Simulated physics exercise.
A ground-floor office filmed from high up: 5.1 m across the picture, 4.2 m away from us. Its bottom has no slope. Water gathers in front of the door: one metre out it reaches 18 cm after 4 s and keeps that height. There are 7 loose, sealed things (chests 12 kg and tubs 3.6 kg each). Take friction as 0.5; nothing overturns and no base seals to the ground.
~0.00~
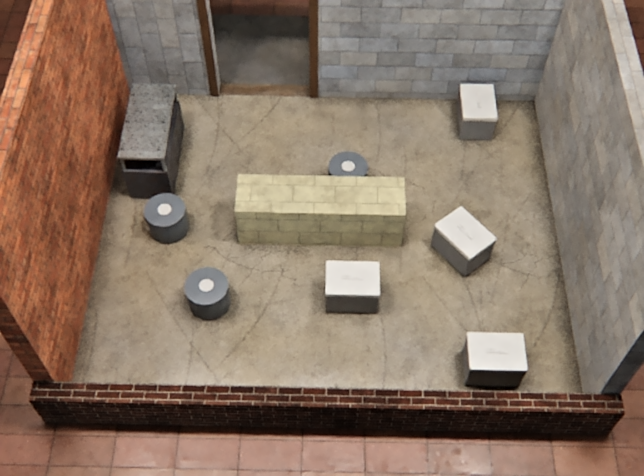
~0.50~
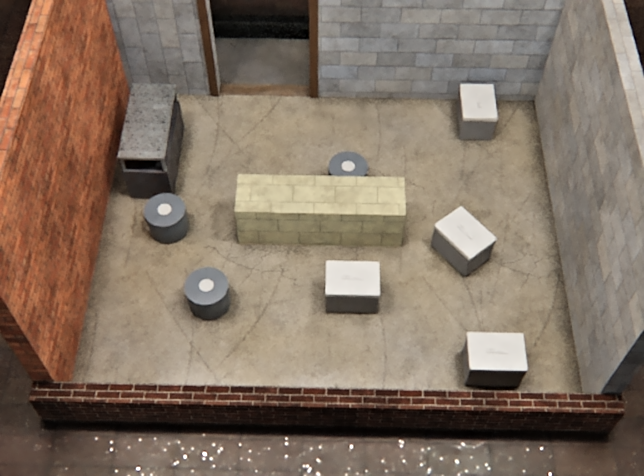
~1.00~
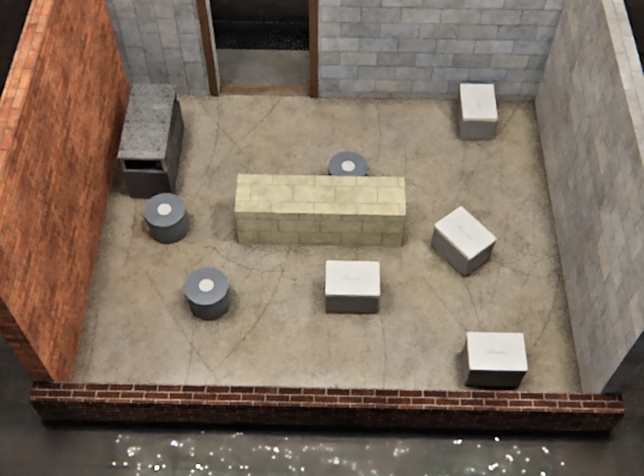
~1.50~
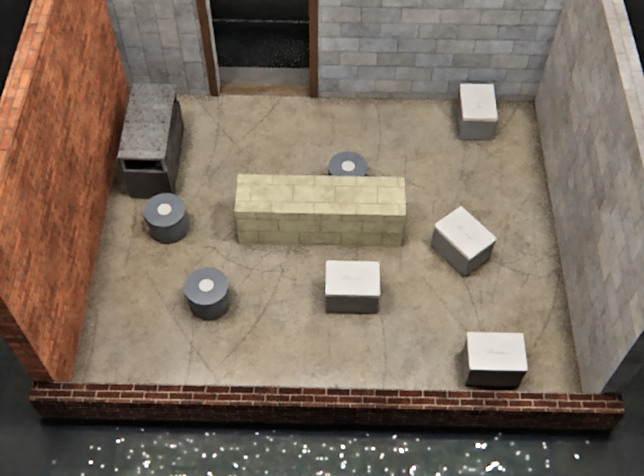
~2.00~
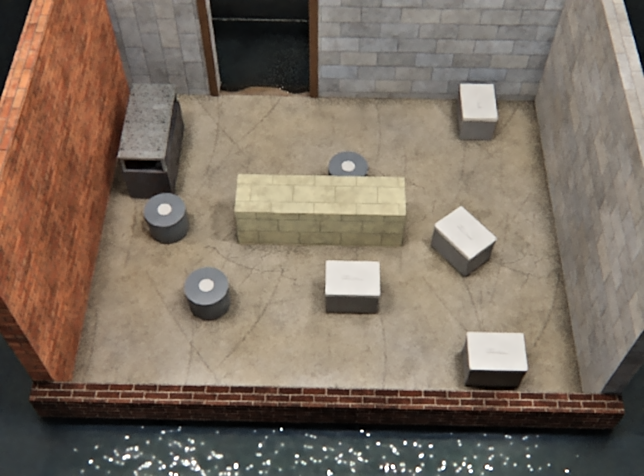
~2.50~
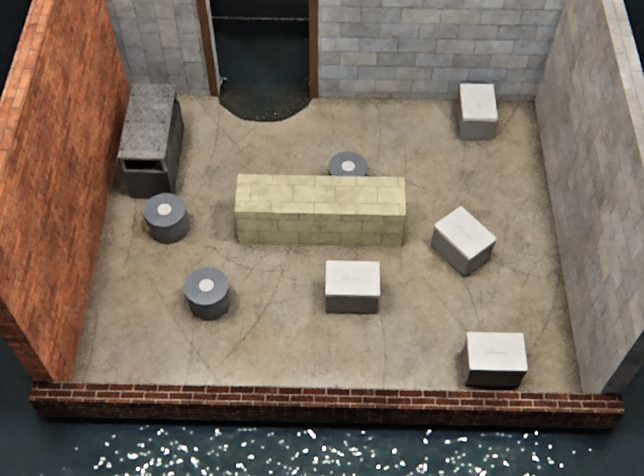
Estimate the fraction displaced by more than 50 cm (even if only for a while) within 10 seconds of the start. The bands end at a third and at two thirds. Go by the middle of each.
It is from one to two thirds.
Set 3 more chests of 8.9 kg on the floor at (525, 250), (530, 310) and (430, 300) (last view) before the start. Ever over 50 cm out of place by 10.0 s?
In turn: Short of it, less, under.
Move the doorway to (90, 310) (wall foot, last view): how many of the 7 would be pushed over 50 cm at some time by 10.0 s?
Then 3.
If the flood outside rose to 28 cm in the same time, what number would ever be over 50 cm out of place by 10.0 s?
In that case 3 of them.
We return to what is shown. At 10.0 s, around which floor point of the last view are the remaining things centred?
At about (415, 266).
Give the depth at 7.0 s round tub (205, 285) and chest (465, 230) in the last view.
About 2 and 1 cm.
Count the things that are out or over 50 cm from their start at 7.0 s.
I count 3.
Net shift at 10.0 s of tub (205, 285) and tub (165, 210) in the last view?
In turn: 200 cm, 200 cm.
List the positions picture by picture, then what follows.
The first picture shows a chest at (465, 232), on the bottom; a chest at (497, 351) rests on the ground; water covers 0.0 m2; 0 of 7 have shifted.
The second picture shows a chest at (465, 232) rests on the ground; a chest at (497, 351), on the bottom; water covers 0.0 m2; 0 of 7 have shifted.
The third picture shows a chest at (465, 232) rests on the ground; a chest at (497, 351), on the bottom; 0.0 m2 under water; 0 of 7 have shifted.
The fourth picture shows a chest at (465, 232) rests on the ground; a chest at (497, 351) rests on the ground; water covers 0.0 m2; 0 of 7 have shifted.
The fifth picture shows a chest at (465, 232) rests on the ground; a chest at (497, 351), on the bottom; 0.0 m2 under water; 0 of 7 have shifted.
The sixth picture shows a chest at (465, 232) rests on the ground; a chest at (497, 351) rests on the ground; 0.3 m2 under water; 0 of 7 have shifted.
After 3.5 s 0 of 7 are over 50 cm from their spots; 0 afloat.
After 4.5 s 0 of 7 are over 50 cm from their spots; 0 afloat.
After 7.0 s 3 of 7 are over 50 cm from their spots; 2 afloat.
After 10.0 s 3 of 7 are over 50 cm from their spots, and 3 have been at some point; 4 afloat.
